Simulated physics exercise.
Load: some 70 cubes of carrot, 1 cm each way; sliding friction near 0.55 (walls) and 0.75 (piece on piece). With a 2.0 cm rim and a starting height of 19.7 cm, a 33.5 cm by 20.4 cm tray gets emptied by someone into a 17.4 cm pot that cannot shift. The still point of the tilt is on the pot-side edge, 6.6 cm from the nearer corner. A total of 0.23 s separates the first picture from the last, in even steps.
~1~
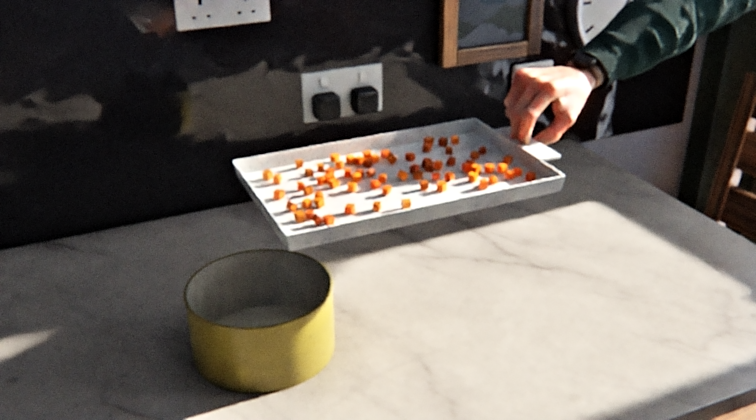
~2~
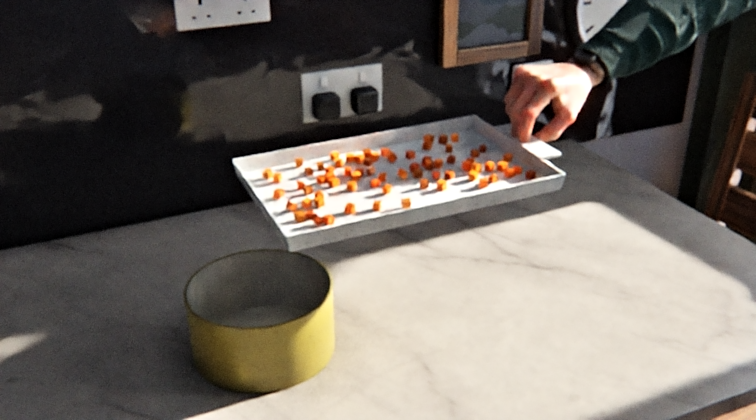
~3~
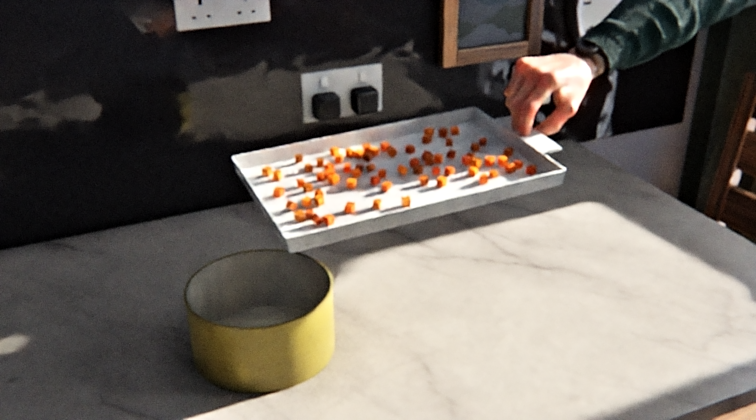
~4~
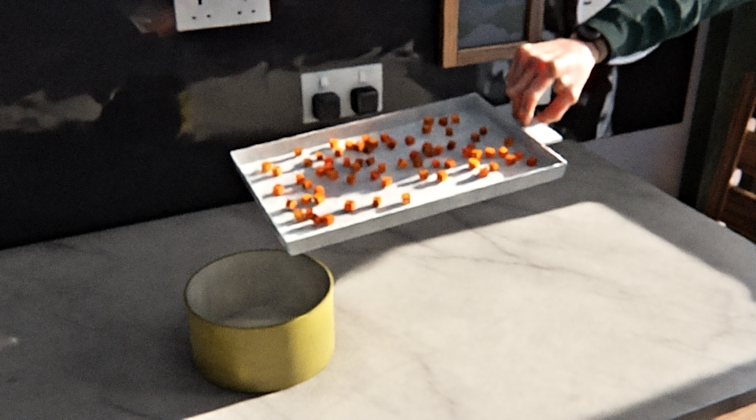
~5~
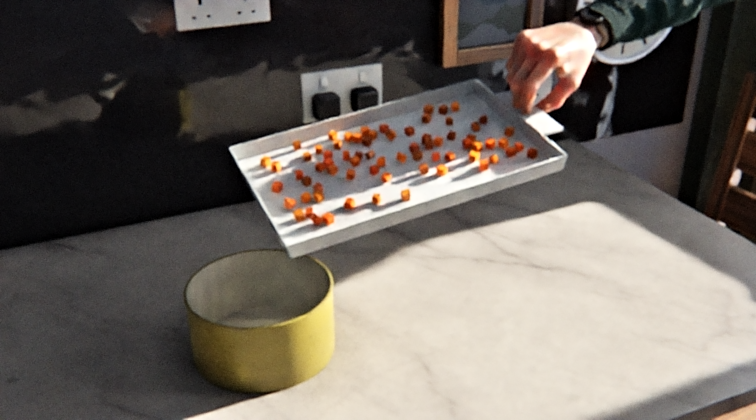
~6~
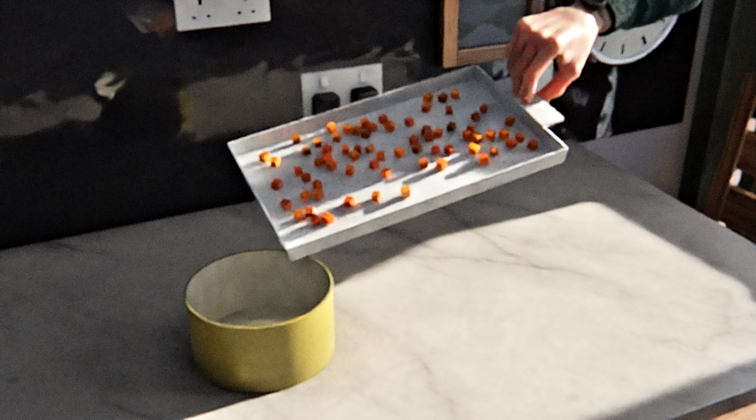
A white tray scattered with small orange carrot cubes tilted gradually as a hand raised its right end, while its left end stayed low beside a yellow pot on the marble counter.
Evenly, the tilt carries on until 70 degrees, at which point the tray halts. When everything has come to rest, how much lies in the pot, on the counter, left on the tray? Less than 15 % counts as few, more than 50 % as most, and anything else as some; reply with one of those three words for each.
Here it is: Pot: Few, counter: Most, left on the tray: Some.
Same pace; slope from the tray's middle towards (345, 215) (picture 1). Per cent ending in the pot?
The share would be about 0 percent.
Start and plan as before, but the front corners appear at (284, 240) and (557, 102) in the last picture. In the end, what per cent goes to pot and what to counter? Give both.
Pot: 5, counter: 65.
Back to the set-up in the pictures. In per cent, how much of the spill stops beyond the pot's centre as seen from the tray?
Around 80 per cent, give or take.
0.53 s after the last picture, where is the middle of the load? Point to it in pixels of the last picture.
Load centre, approx.: (329, 229) px.
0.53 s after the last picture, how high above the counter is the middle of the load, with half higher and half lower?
Roughly 20 centimetres, more or less.
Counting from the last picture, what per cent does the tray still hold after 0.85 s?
Of the load, some 40 percent.
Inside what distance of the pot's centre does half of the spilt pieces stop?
Roughly 22 centimetres.
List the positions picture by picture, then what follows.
Tray tilt 0 degrees, front corners at (289, 234) and (562, 175); middle of the pieces at (402, 175); pot at (259, 285), in the first frame.
Tray tilt 1 degrees, front corners at (288, 234) and (562, 174); middle of the pieces at (402, 174), in the second frame.
Tray tilt 3 degrees, front corners at (288, 236) and (563, 169); middle of the pieces at (402, 170), in the third frame.
Tray tilt 7 degrees, front corners at (288, 240) and (563, 162), lowest corner left front; middle of the pieces at (402, 164), in the fourth frame.
Tray tilt 11 degrees, front corners at (288, 243) and (564, 154), lowest corner left front; middle of the pieces at (401, 157), in the fifth frame.
Tray tilt 14 degrees, front corners at (288, 247) and (565, 147), lowest corner left front; middle of the pieces at (399, 152); pot at (259, 285), in the sixth frame.
Then, 0.32 s after the last picture, tilt 42 degrees; the tray holds 100 %, the pot 0 %.
Then, 0.53 s after the last picture, tilt 60 degrees; the tray holds 95 %, the pot 0 %.
Then, 0.85 s after the last picture, tilt 70 degrees; the tray holds 40 %, the pot 0 %.
In the end, pot 0 %, counter 70 %, tray 30 %.
